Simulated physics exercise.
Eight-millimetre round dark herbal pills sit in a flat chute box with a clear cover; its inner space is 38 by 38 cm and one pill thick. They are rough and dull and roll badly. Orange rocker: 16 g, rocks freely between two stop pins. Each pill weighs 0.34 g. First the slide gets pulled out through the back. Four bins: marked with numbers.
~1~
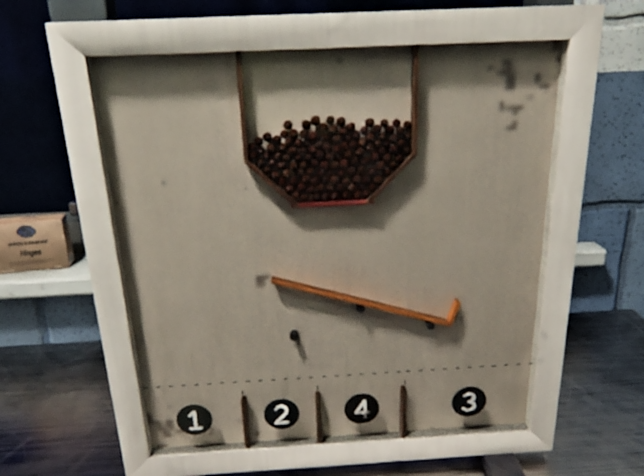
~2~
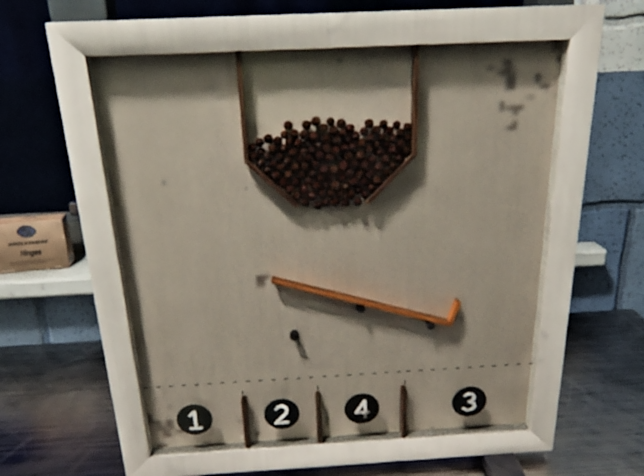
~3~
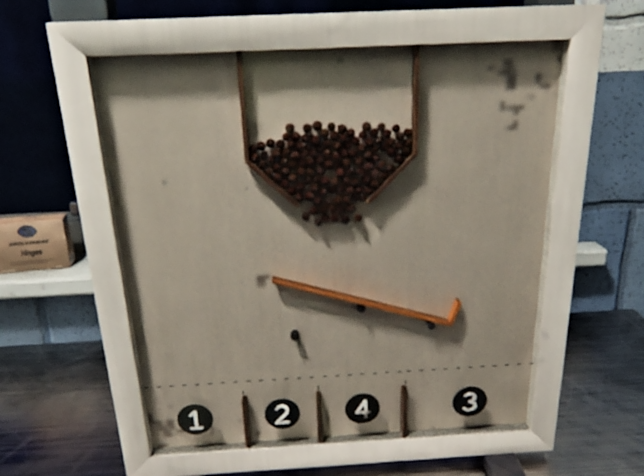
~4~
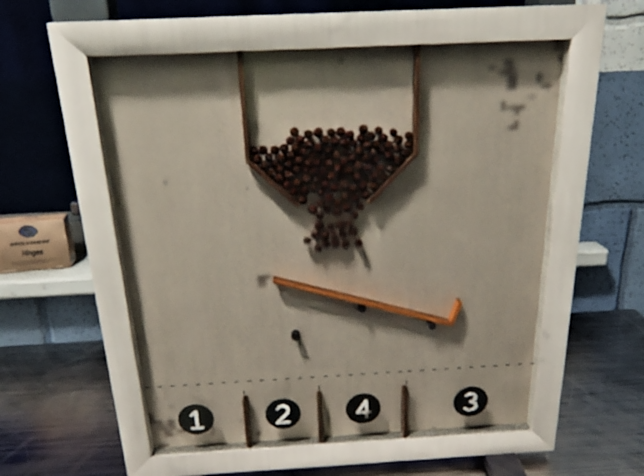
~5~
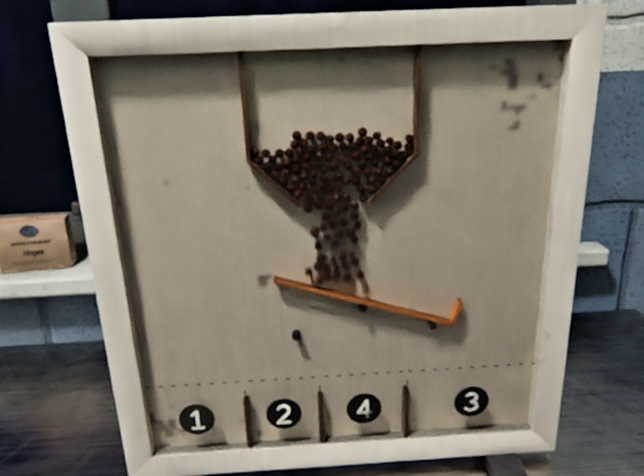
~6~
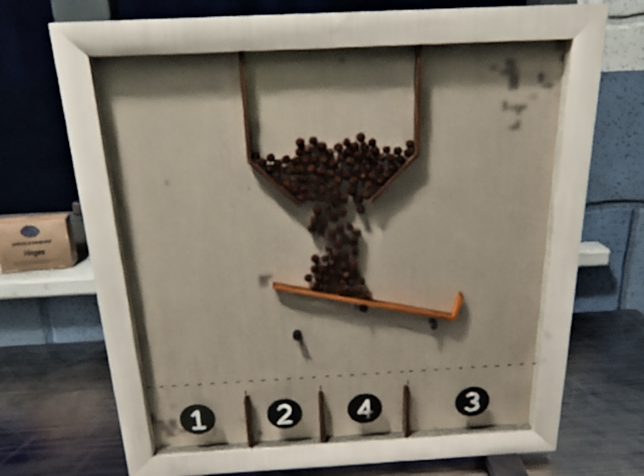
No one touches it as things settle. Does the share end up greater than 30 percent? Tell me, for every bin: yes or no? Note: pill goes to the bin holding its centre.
No. 1 - Yes. 2 - No. 3 - No. 4 - No.
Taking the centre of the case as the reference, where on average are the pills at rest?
Left: About 12 cm; below: About 16 cm.
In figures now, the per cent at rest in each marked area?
Bin 1: 75; bin 2: 25; bin 3: 0; bin 4: 0.
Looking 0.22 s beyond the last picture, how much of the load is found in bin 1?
Around 5 per cent.
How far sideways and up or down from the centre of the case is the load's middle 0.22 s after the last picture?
The middle sits around 2 cm left and 2 cm below.
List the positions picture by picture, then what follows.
About 120 pills; pills centred (330, 156); orange rocker (360, 307) tilted 18°; no. 1 (195, 420), no. 2 (282, 414), no. 3 (469, 402), no. 4 (362, 409); slide (293, 204) to (371, 201), in the first frame.
Pills centred (330, 158); 3 out, bottom pill (318, 205), in the second frame.
Pills centred (329, 165); 11 out, bottom pill (318, 222), in the third frame.
Pills centred (332, 177); 24 out, bottom pill (318, 249); orange rocker (362, 307) tilted 18°, in the fourth frame.
Pills centred (339, 187); 34 out, bottom pill (319, 282), in the fifth frame.
Pills centred (336, 204); 44 out, bottom pill (369, 295); orange rocker (363, 307) tilted 14°; wall ends (247, 400), (321, 395), (407, 390), (241, 48) to (299, 204), (370, 201) to (419, 41), in the sixth frame.
Then, 0.10 s later than the last picture, the pills' middle is in line with and 2 cm above the centre; nothing in the marked areas; orange rocker left end down 17°.
Then, 0.22 s later than the last picture, the pills' middle is 2 cm left of and 2 cm below the centre; no. 1, 5 %; orange rocker left end down 22°.
Then, 0.45 s later than the last picture, the pills' middle is 8 cm left of and 10 cm below the centre; no. 1, 45 %, no. 2, 5 %; orange rocker left end down 22°.
All still 2.2 s after it, no. 1, 75 %, no. 2, 25 %, no. 3, 0 %, no. 4, 0 %; orange rocker right end down 18°.
